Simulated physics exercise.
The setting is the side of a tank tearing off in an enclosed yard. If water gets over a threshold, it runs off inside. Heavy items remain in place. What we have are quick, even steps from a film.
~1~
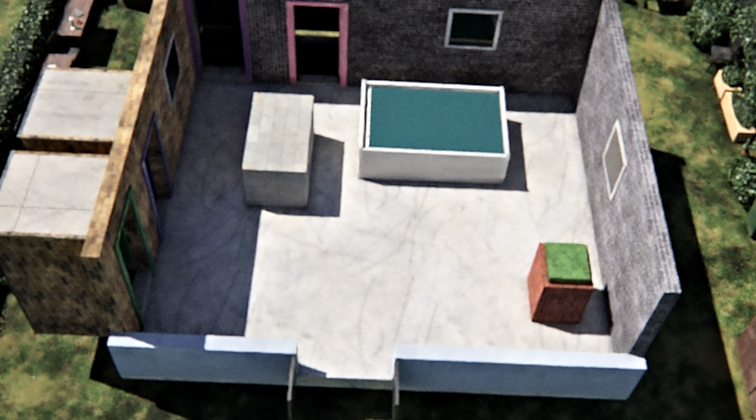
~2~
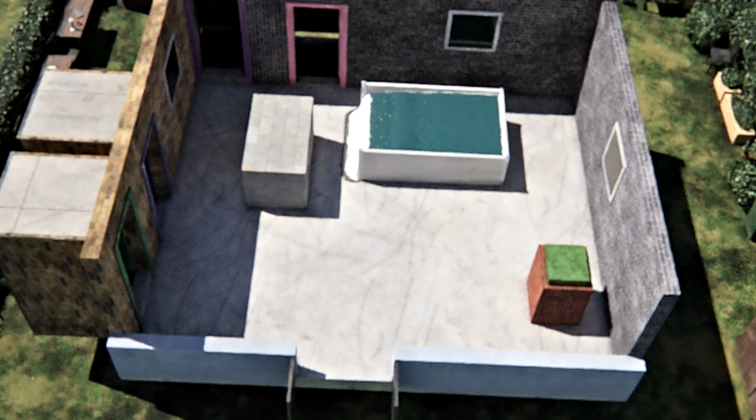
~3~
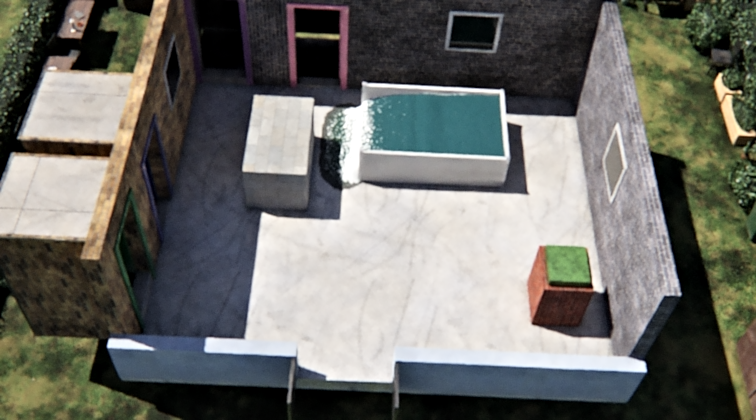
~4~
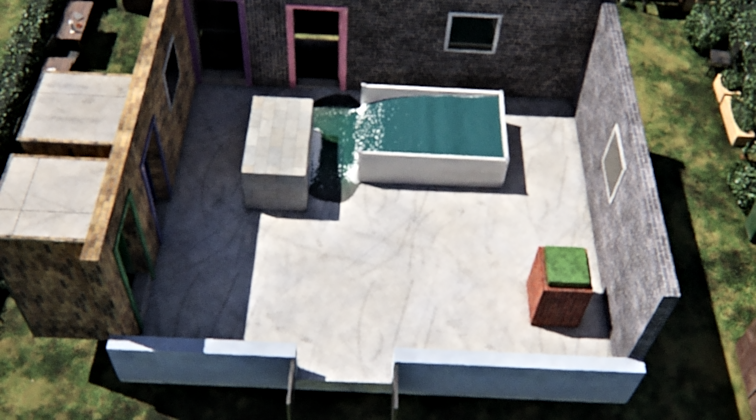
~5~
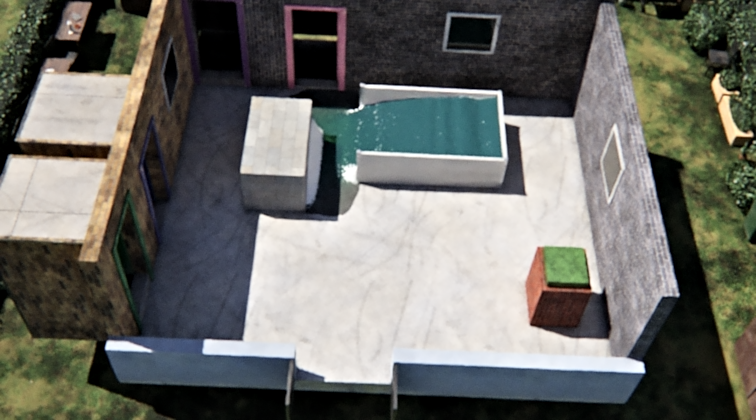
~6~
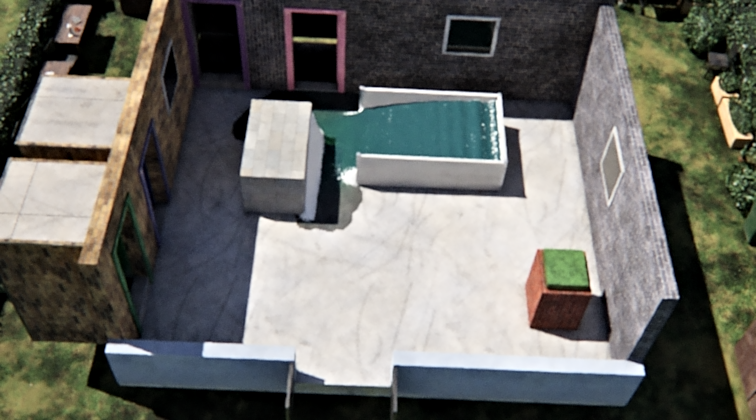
The video shows a white-walled tank of green water in an enclosed yard, whole at first; its left side then opens and water pours out leftward, reaching a pale block and spreading around it across the paved floor.
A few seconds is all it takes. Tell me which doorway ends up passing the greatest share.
That would be the pink doorway.
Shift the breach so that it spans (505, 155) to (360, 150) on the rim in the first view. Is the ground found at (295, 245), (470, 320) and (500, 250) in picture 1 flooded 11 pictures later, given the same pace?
The first spot is soaked through, the second is soaked through and the third is soaked through.
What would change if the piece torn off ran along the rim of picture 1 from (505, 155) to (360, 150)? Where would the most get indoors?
That would be the blue one, I think.
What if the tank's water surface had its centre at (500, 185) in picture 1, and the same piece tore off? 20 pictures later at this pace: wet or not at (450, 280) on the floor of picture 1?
Bone-dry.
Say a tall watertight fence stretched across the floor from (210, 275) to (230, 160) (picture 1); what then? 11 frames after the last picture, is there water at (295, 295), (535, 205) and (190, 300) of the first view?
Submerged; untouched; untouched.
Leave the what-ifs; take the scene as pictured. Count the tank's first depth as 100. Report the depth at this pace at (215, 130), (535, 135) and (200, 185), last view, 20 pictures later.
Respectively 18, 0 and 8 per cent.
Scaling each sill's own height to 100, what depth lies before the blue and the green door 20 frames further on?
About 180 and 10 per cent.
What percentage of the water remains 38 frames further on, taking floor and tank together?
About 72 per cent.
A moment on, water covers 20 % of the floor; blue door not reached, green door not reached, pink door a trickle in, purple door wet at the sill, nothing in.
Next, water covers 40 % of the floor; blue door not reached, green door not reached, pink door a lot in, purple door some in.
Then, water covers 60 % of the floor; blue door wet at the sill, nothing in, green door wet at the sill, nothing in, pink door a lot in, purple door a lot in.
Later, water covers 70 % of the floor; blue door a trickle in, green door wet at the sill, nothing in, pink door a lot in, purple door a lot in.
In the end, water covers 85 % of the floor; blue door some in, green door wet at the sill, nothing in, pink door a lot in, purple door a lot in; the pink door has let in the most.
